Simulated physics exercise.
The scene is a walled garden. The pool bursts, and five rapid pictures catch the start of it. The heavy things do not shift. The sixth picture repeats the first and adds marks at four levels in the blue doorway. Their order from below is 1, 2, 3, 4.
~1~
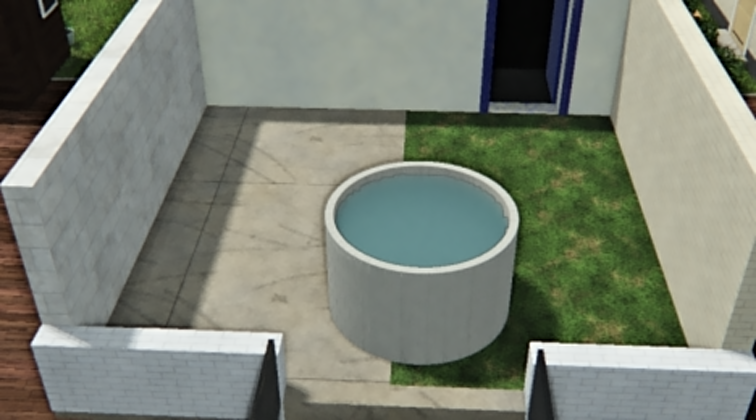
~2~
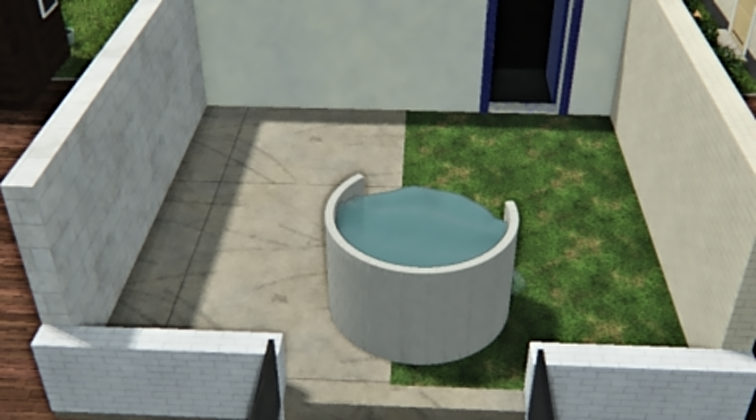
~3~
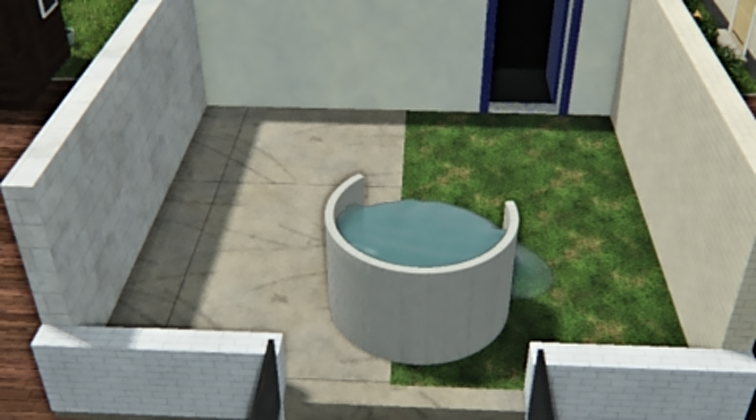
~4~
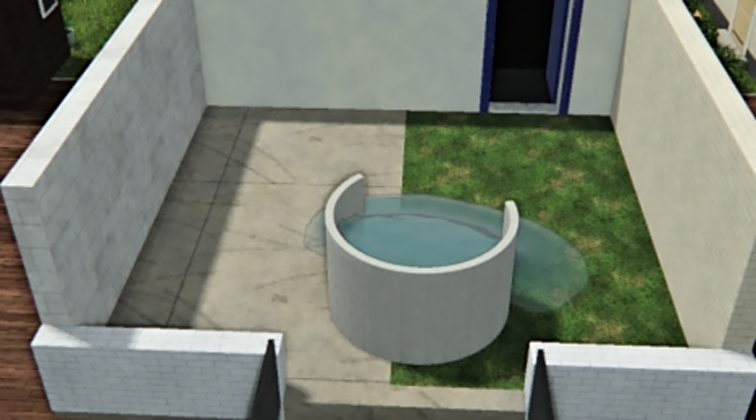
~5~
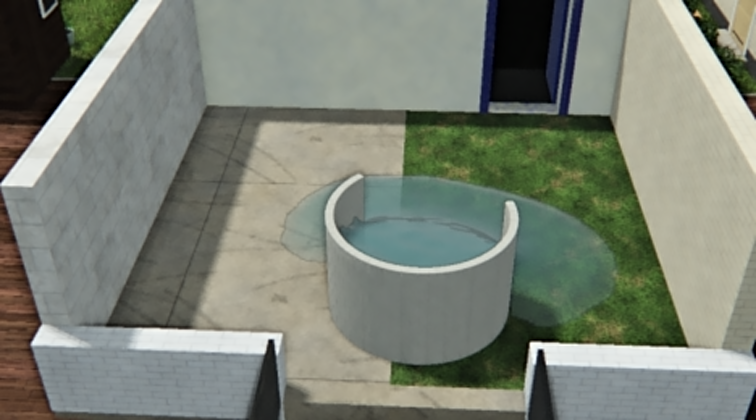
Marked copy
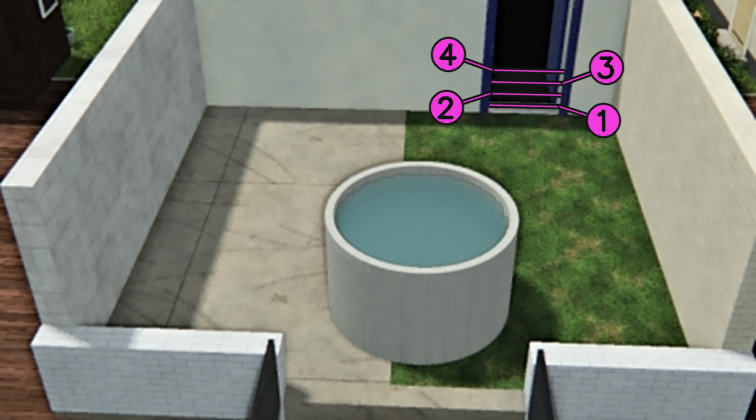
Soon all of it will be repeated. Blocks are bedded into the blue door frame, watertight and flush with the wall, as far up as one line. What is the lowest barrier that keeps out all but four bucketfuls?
I would pick mark 2.
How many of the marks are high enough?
Three of them.
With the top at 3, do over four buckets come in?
No, that is safe.
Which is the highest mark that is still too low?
That is mark 1.
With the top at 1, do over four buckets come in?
Yes, it does.
On the marked copy, 1 at (524, 105); 2 at (525, 94); 3 at (527, 82); 4 at (528, 70); from the bottom up 1, 2, 3, 4.
If 1 is chosen, about 10 bucketfuls get in.
If 2 is chosen, a splash gets over, under a bucket.
If 3 is chosen, nothing gets over.
If 4 is chosen, nothing gets over.
